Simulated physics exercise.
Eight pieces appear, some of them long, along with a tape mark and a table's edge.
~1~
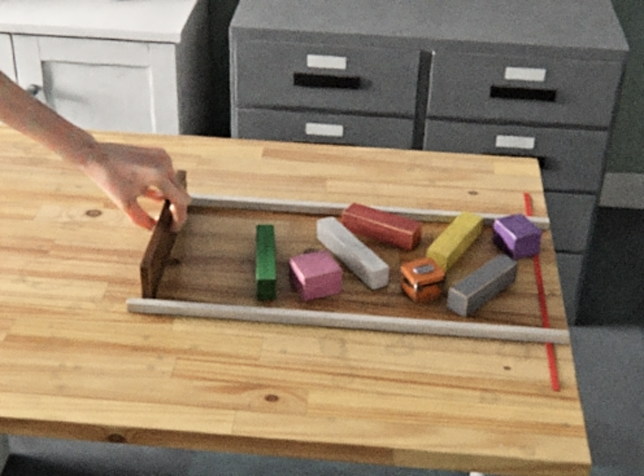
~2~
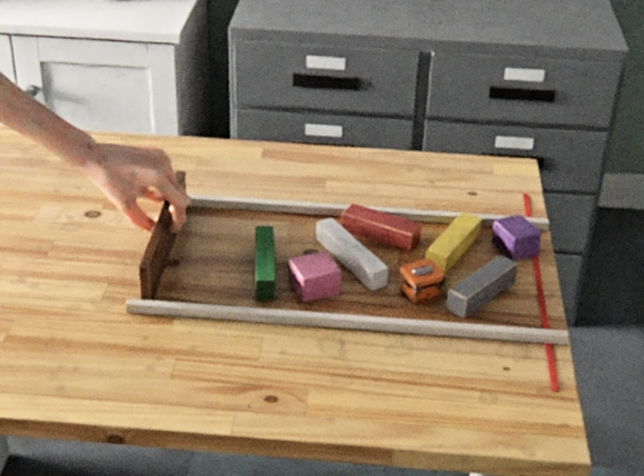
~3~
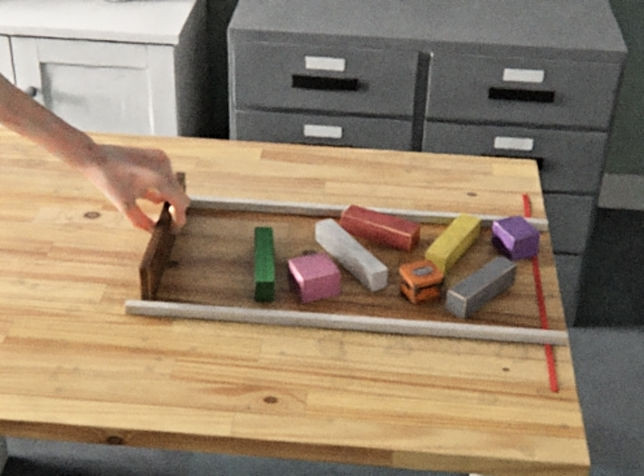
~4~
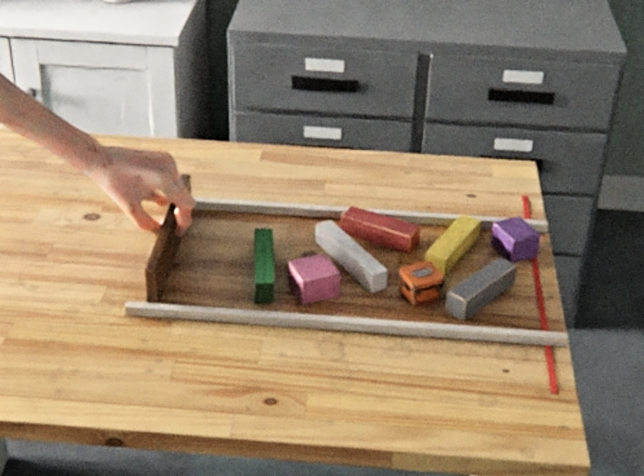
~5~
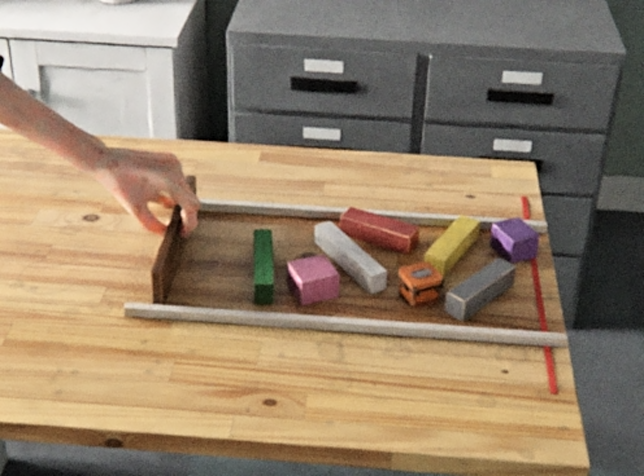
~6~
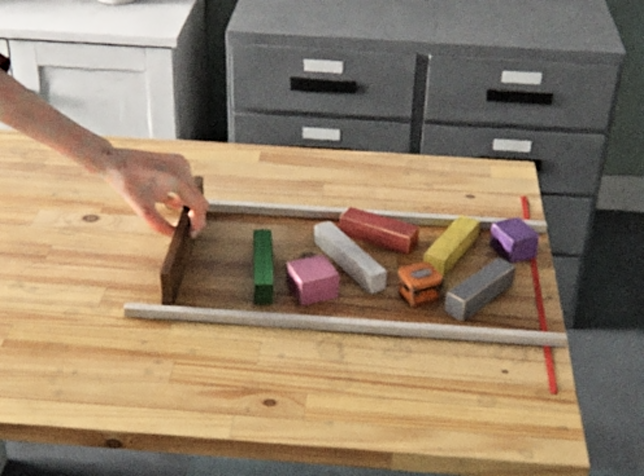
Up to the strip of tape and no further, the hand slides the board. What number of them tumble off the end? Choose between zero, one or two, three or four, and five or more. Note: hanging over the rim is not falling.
The count is five or more.
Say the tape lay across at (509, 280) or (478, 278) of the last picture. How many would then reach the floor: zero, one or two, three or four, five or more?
First place: Either three or four; second place: Three to four.
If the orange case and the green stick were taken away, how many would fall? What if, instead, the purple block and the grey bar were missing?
Result: 5, then 5.
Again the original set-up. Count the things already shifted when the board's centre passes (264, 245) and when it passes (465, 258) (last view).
In order, the tallies are 1 and 8.
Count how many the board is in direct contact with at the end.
1.
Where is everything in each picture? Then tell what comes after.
In the first frame, purple block (517, 236); grey bar (483, 285); yellow bar (455, 241); board (165, 233); tape (539, 279).
In the second frame, grey bar (483, 286); green stick (265, 262).
In the third frame, yellow bar (453, 243); pink block (314, 277).
In the fourth frame, purple block (515, 239); white bar (350, 255).
In the fifth frame, grey bar (481, 289); red bar (379, 231).
In the sixth frame, purple block (514, 240); grey bar (481, 289); yellow bar (452, 245); board (184, 239); tape (537, 282).
Soon after, none off yet; purple block at rest near (514, 240); grey bar at rest near (481, 289); yellow bar at rest near (452, 245).
Then, none off yet; purple block moving near (518, 240); grey bar moved a little near (501, 294); yellow bar moved a little near (470, 248).
Further on, one off so far; purple block falling near (574, 441); grey bar tipped well over near (587, 326); yellow bar moved about its own width near (558, 254).
At rest, the number that fall off is five or more; fallen, pink block, white bar, red bar, orange case, yellow bar, grey bar and purple block.
